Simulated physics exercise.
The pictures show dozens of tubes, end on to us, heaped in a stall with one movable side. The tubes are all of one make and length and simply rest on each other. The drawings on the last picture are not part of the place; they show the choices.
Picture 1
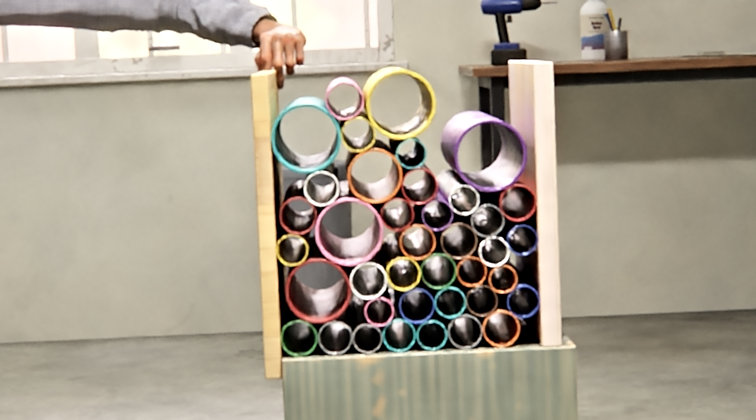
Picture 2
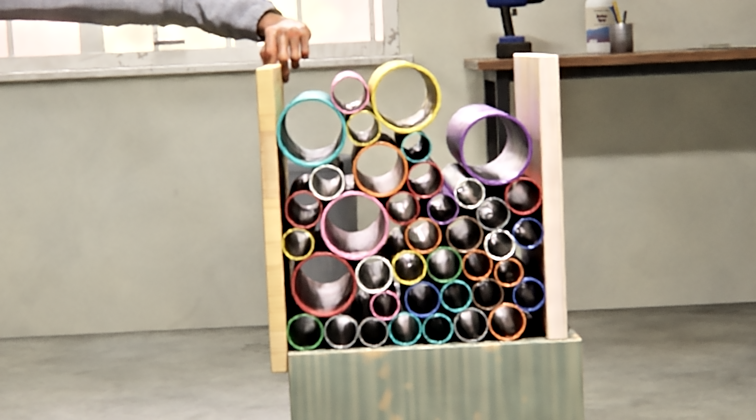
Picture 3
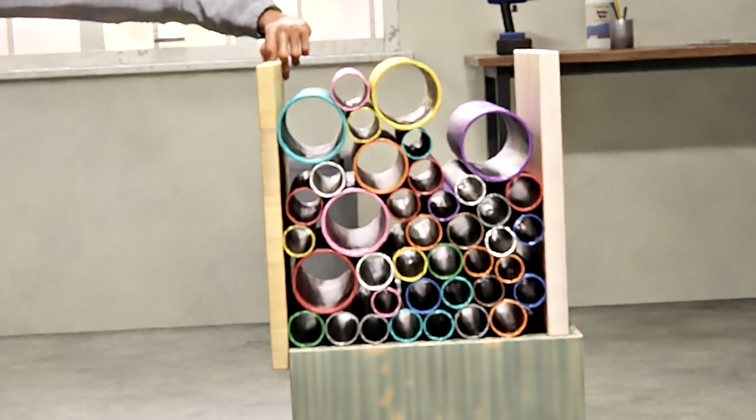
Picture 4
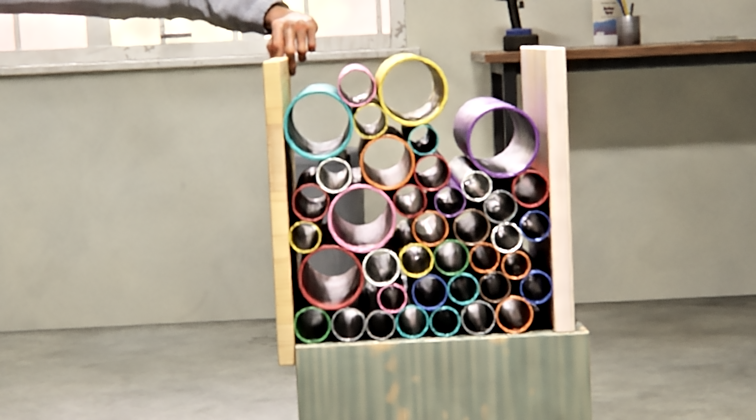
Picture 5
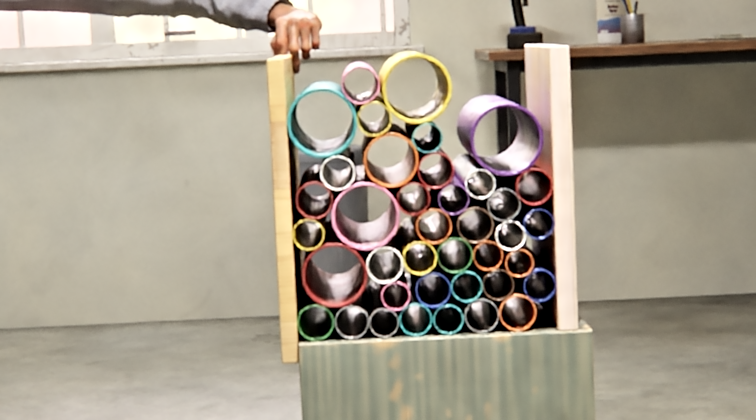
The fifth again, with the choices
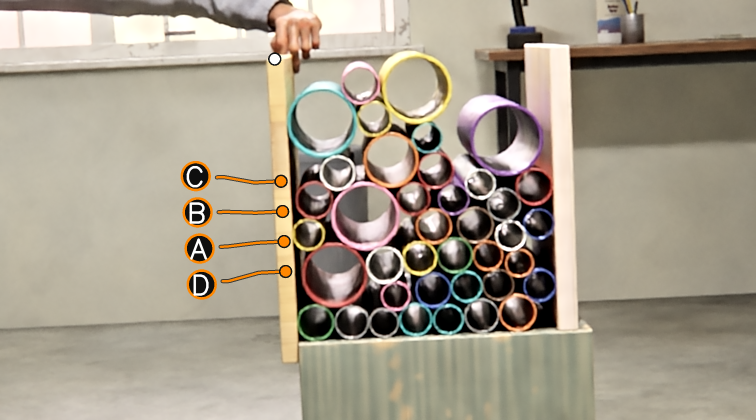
In a room with a workbench behind, a hand rests on top of the left board of a stall heaped with colourful tubes; the tubes keep their arrangement while the whole view drifts slightly right and upward.
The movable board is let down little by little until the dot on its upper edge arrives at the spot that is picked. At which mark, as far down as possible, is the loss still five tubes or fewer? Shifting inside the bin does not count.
The last mark within the limit is A.
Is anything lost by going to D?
Yes.
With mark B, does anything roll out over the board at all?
Yes.
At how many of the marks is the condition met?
Three of the four.
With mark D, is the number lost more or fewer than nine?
It loses fewer than nine.
On the marked copy, A at (284, 242); B at (283, 212); C at (281, 181); D at (286, 271); the white dot at (275, 59).
With A. Early on, top of the board (287, 138).
Further on, top of the board (292, 224).
At the end, top of the board (292, 240), two out over the board.
As for the rest, B two out over the board; C none out over the board; D six out over the board.
